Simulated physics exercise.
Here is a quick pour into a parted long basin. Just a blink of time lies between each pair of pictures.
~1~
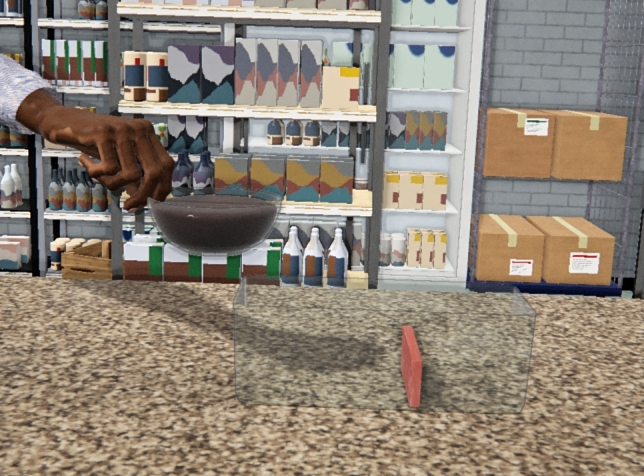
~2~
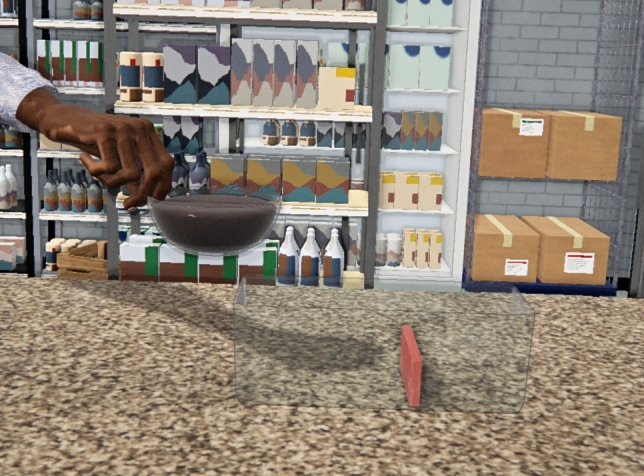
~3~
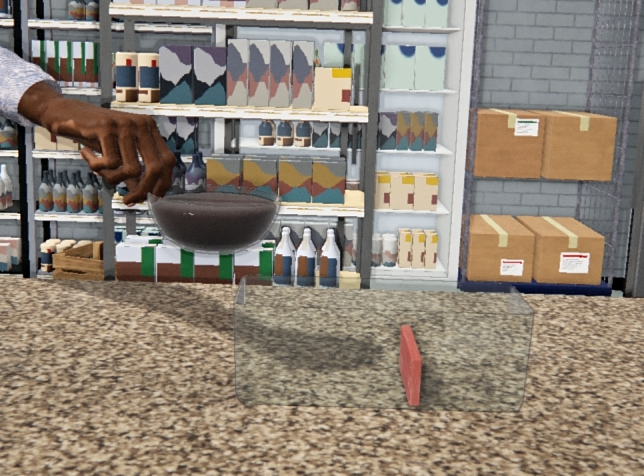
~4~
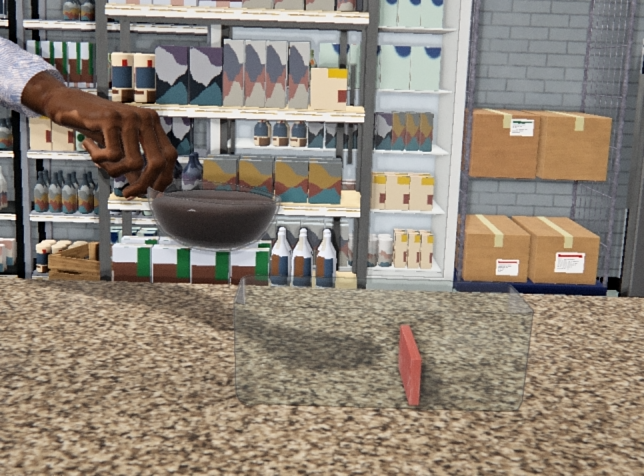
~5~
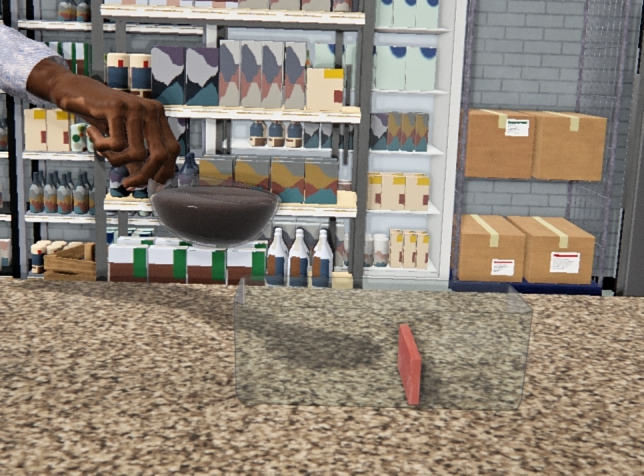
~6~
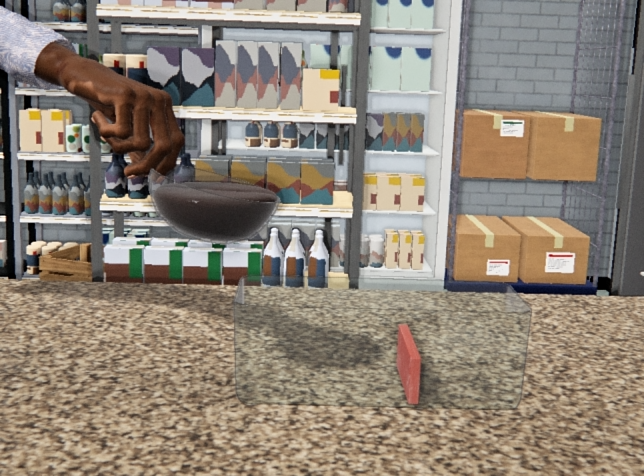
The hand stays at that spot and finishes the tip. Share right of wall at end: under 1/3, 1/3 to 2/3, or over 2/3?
Under 1/3.
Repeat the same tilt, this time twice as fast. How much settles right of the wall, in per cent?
Close to 5 out of every hundred.
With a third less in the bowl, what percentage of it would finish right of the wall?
About 5 percent.
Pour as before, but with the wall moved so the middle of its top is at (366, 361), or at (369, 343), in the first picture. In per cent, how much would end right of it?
First try around 45 percent; second try around 30 percent.
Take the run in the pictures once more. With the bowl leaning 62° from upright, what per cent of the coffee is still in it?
35 per cent or so.
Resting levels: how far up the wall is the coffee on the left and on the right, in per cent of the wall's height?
Once still, it is 40 % on the left and 0 % on the right.
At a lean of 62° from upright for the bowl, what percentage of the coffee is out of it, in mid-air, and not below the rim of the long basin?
Roughly 35 in a hundred.
A moment on, the bowl is tipped part way and 35 per cent is still to pour, 28 is left of the wall and 0 right of it.
Next, the bowl is tipped on its side and 1 per cent is still to pour, 89 is left of the wall and 2 right of it.
Then the bowl is tipped right over and 0 per cent is still to pour, 97 is left of the wall and 3 right of it.
Later the bowl is tipped right over and 0 per cent is still to pour, 97 is left of the wall and 3 right of it.
At rest 97 per cent lies left of the wall, 3 right of it and 0 outside.
